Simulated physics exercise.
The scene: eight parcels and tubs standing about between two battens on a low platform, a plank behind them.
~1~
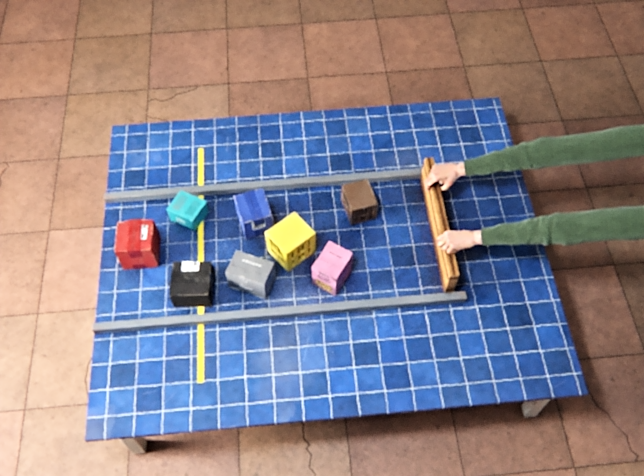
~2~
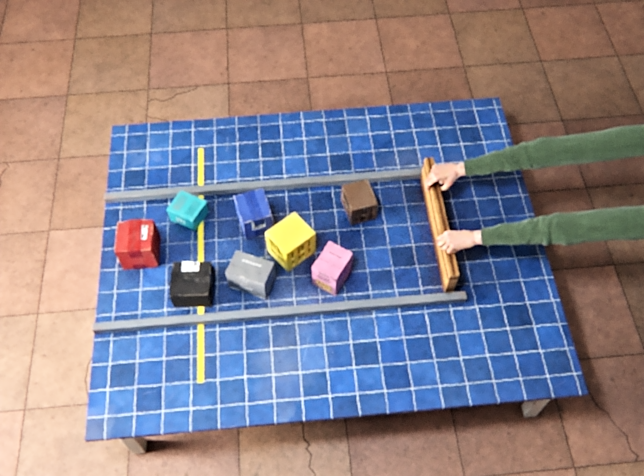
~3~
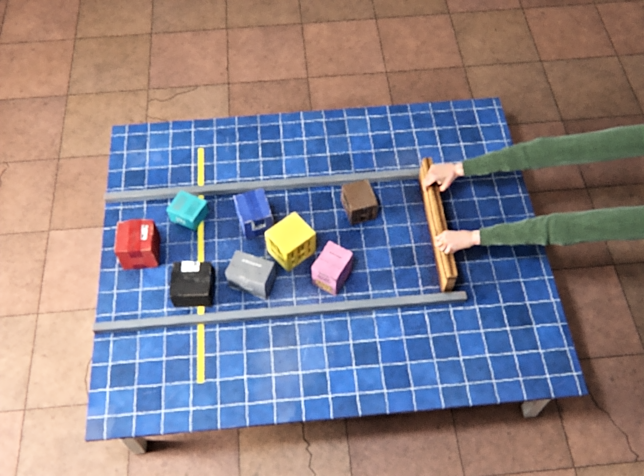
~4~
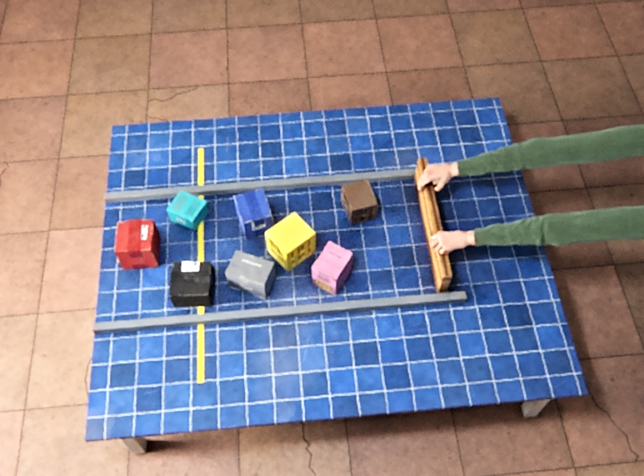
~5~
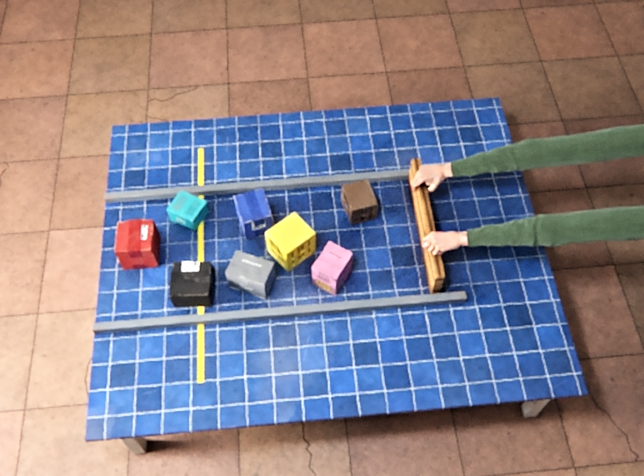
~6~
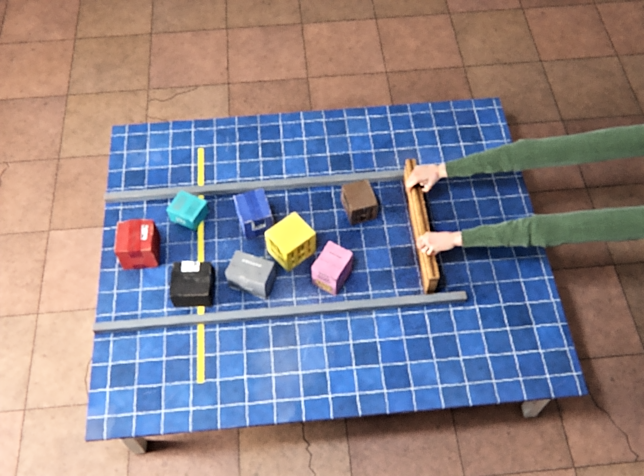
A wooden plank held by two green-sleeved hands slides slightly left between two gray battens on a blue tiled platform, while the eight colored boxes ahead of it, scattered around and beyond a yellow line, stay still.
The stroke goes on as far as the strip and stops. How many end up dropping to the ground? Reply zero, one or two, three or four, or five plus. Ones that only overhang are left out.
Zero.
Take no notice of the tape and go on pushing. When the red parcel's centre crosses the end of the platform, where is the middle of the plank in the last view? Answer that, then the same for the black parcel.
Points: About (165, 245) and about (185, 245).
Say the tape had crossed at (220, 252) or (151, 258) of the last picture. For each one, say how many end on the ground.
0 and 3.
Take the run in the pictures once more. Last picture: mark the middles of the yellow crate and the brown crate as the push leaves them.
The yellow crate comes to rest at (180, 241), and the brown crate comes to rest at (185, 214).
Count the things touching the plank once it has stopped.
Number in contact with it: 3.
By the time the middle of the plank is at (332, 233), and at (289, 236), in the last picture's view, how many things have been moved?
Well, it's 2 at the first one and 5 at the second.
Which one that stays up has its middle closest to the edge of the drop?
Black parcel, foremost.
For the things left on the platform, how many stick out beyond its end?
My count gives 1.
Early on, none off yet; red parcel at rest near (138, 244); turquoise tote at rest near (188, 211); black parcel at rest near (193, 284).
Finally, the number that fall off is zero.
